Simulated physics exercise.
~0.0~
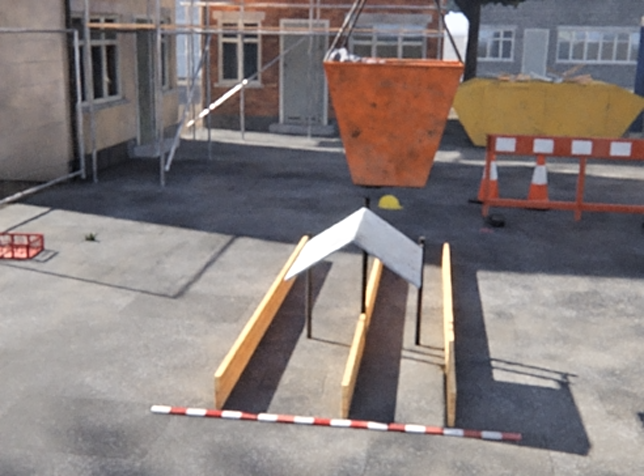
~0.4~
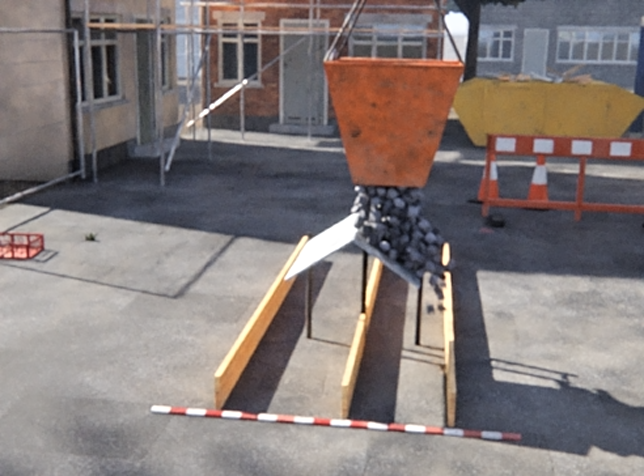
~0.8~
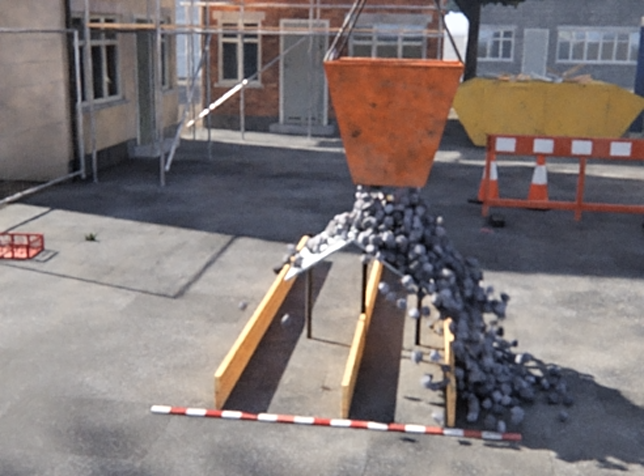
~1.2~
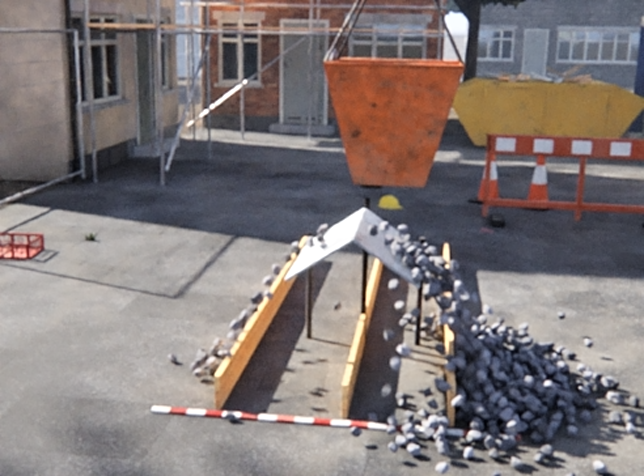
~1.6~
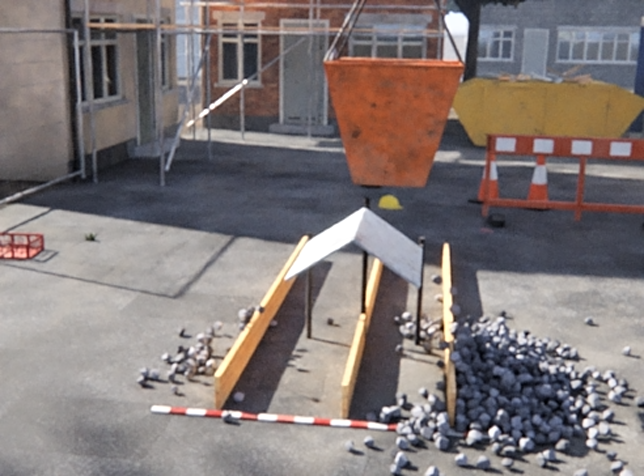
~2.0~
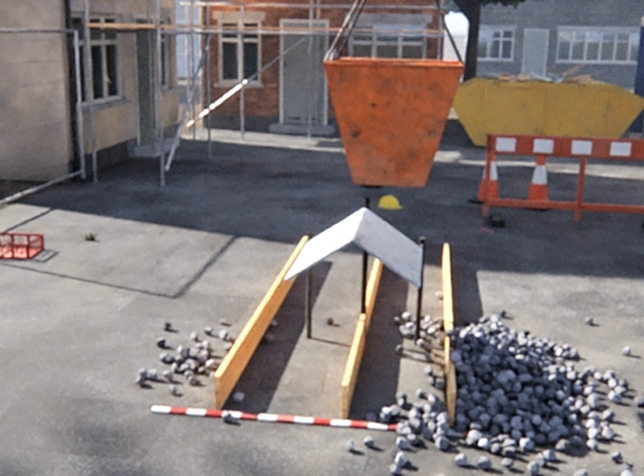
Grey stones pour from an orange skip onto sloping steel and settle mostly right of the boards.
